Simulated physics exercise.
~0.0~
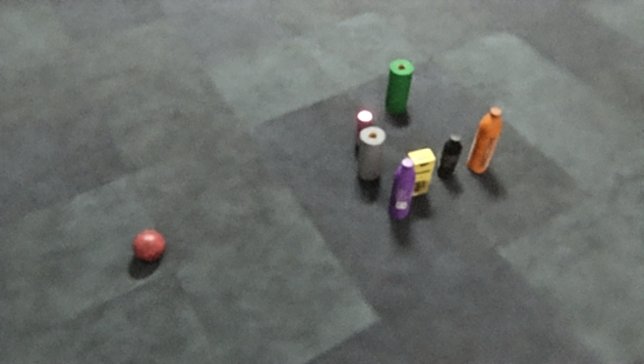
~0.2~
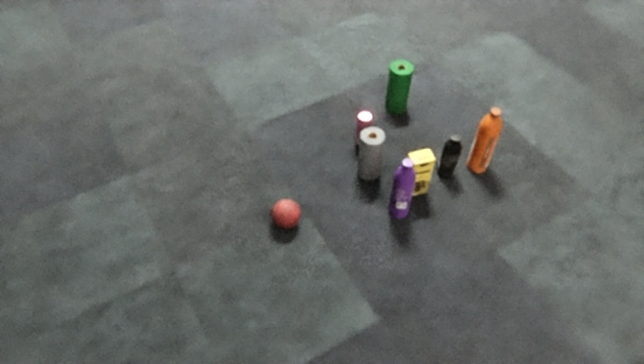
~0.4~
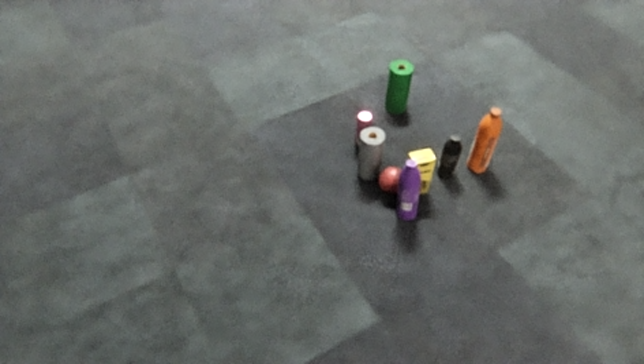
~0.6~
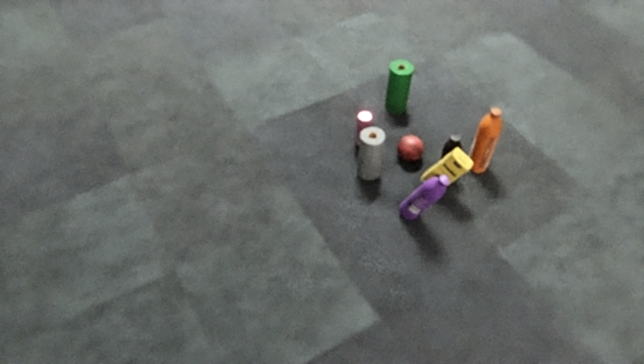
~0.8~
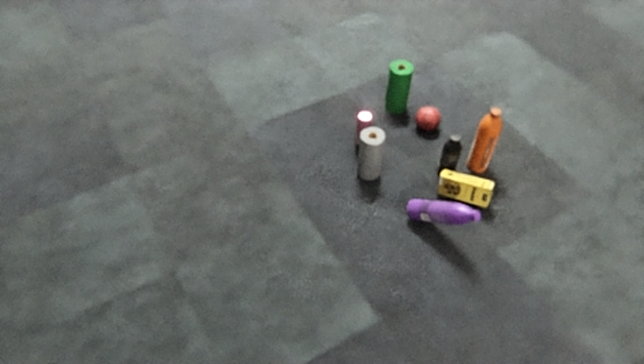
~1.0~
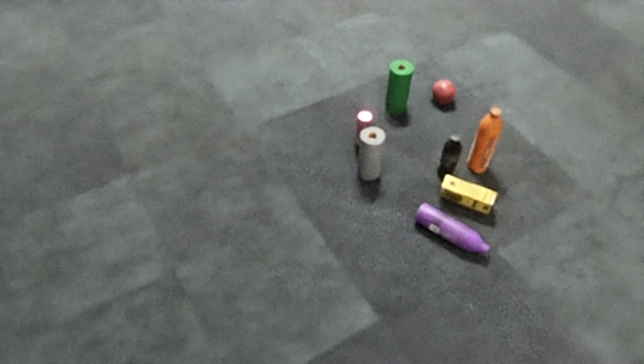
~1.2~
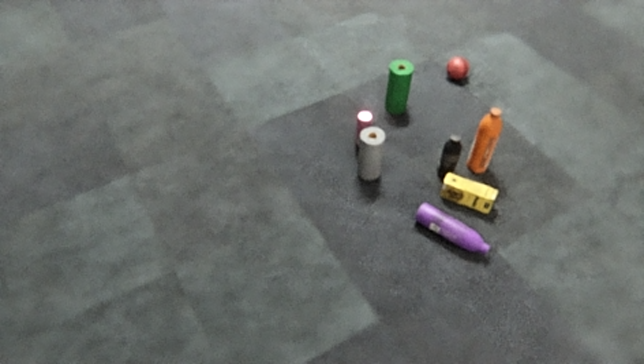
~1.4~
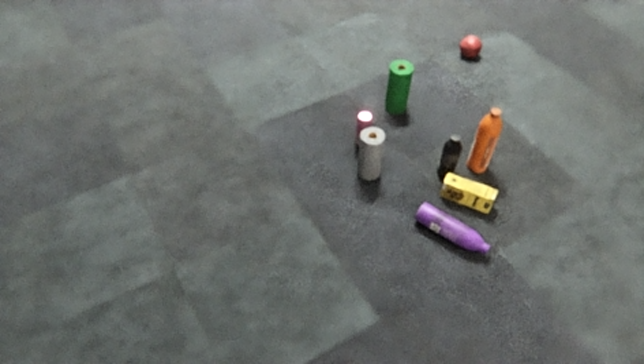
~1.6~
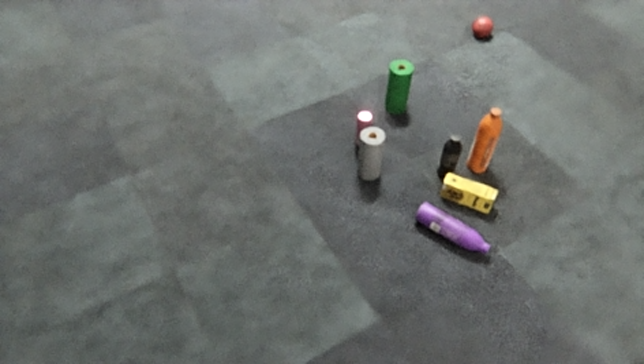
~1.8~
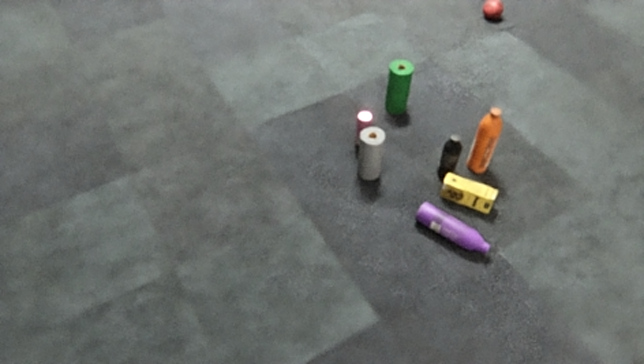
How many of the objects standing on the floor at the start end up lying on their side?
Two of them end up on their side, the purple bottle and the yellow carton.
Red ball rolling right into a group of standing objects, toppling a purple bottle and yellow carton, then rolling away beyond them.
